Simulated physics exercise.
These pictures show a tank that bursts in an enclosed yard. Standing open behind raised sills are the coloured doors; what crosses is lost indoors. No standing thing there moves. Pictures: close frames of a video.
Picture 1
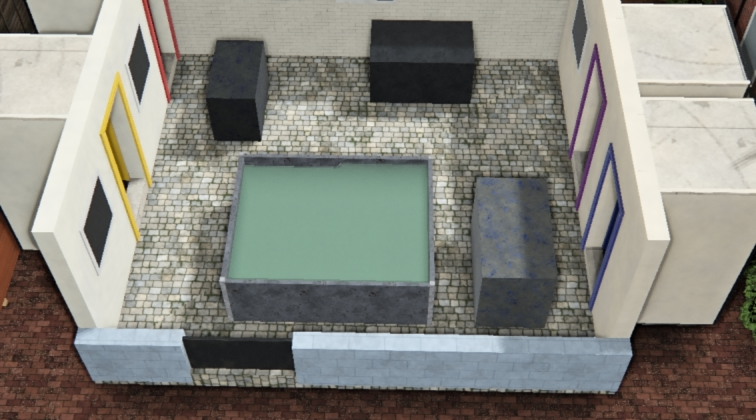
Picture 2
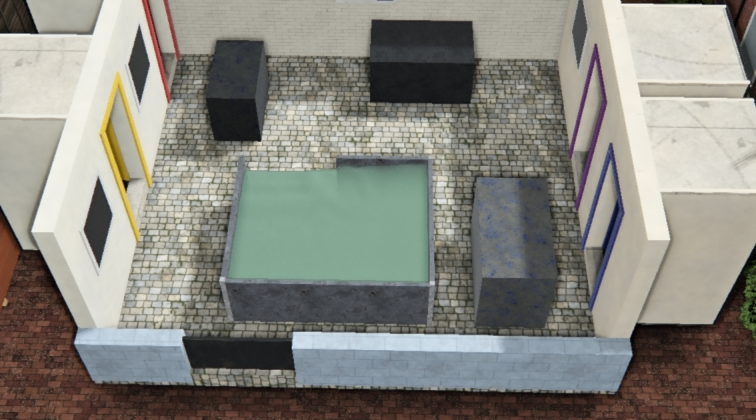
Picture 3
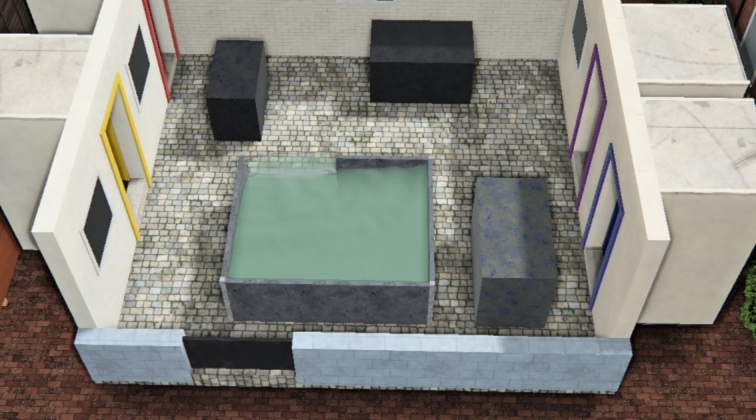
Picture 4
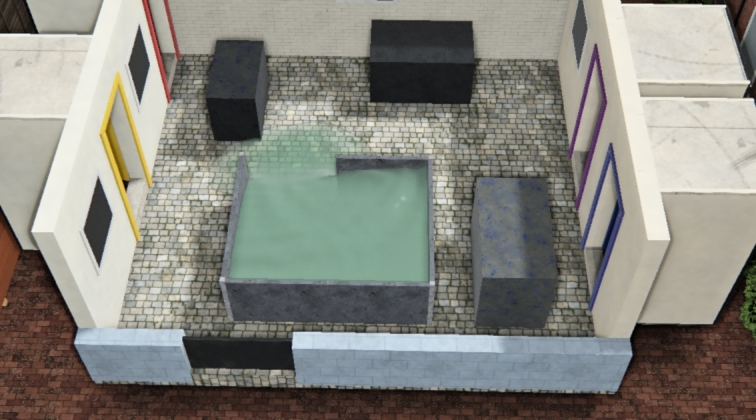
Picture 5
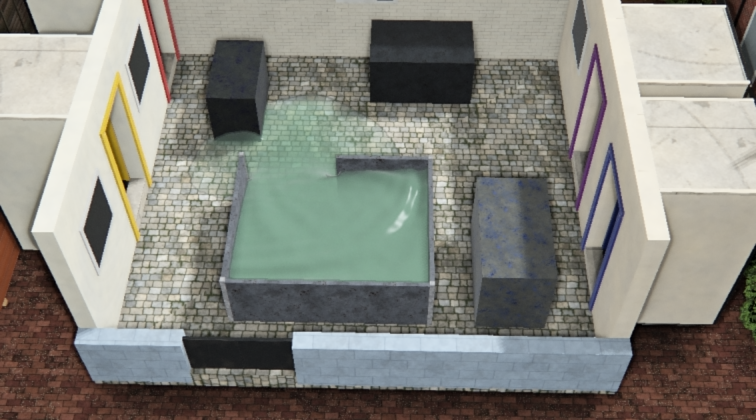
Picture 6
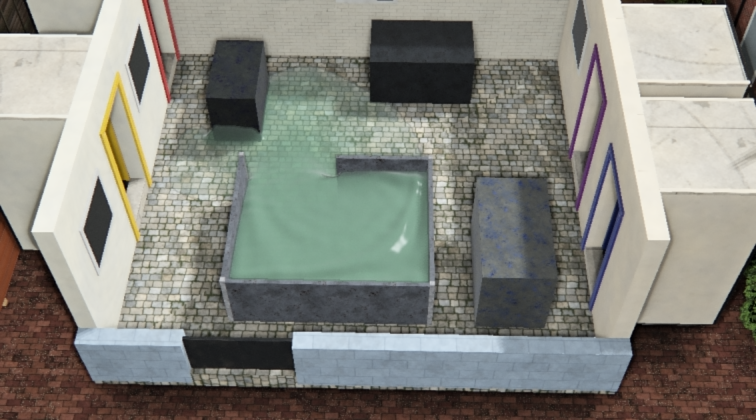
Green water sits level in a grey tank in a walled, cobbled yard until part of the tank's far side opens at the left. The water pours out through the gap and spreads over the cobbles toward the back, reaching around the dark block at the back left, while ripples cross the tank's surface.
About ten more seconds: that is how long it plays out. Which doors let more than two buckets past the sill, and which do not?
Here is the split: The purple door keeps it to two or fewer; the red door lets more through; the yellow door keeps it to two or fewer; the blue door lets more through.
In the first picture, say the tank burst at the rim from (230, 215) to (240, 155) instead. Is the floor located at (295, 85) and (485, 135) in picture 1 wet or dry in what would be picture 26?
Order as given: Inundated, then unwetted.
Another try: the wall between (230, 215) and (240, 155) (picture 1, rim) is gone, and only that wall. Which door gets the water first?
That would be the yellow door.
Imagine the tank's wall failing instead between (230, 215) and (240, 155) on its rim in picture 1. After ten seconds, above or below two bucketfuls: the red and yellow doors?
Here's my take: Red surpasses the limit, and yellow surpasses the limit too.
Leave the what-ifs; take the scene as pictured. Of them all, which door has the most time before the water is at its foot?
That is the one in blue.
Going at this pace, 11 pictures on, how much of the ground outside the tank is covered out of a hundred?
Estimate: Some 50 in a hundred.
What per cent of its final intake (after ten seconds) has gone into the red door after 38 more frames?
Close to 95 %.
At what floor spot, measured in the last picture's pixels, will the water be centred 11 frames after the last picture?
At roughly (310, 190).
A moment on, water covers 30 % of the floor; the purple door not reached, the red door wet at the sill, nothing in, the yellow door not reached, the blue door not reached.
Next, water covers 50 % of the floor; the purple door not reached, the red door under two buckets in, the yellow door wet at the sill, nothing in, the blue door not reached.
Then, water covers 75 % of the floor; the purple door wet at the sill, nothing in, the red door far over two buckets in, the yellow door wet at the sill, nothing in, the blue door not reached.
Later, water covers 95 % of the floor; the purple door wet at the sill, nothing in, the red door far over two buckets in, the yellow door wet at the sill, nothing in, the blue door wet at the sill, nothing in.
In the end, water covers 100 % of the floor; the purple door wet at the sill, nothing in, the red door far over two buckets in, the yellow door wet at the sill, nothing in, the blue door over two buckets in.
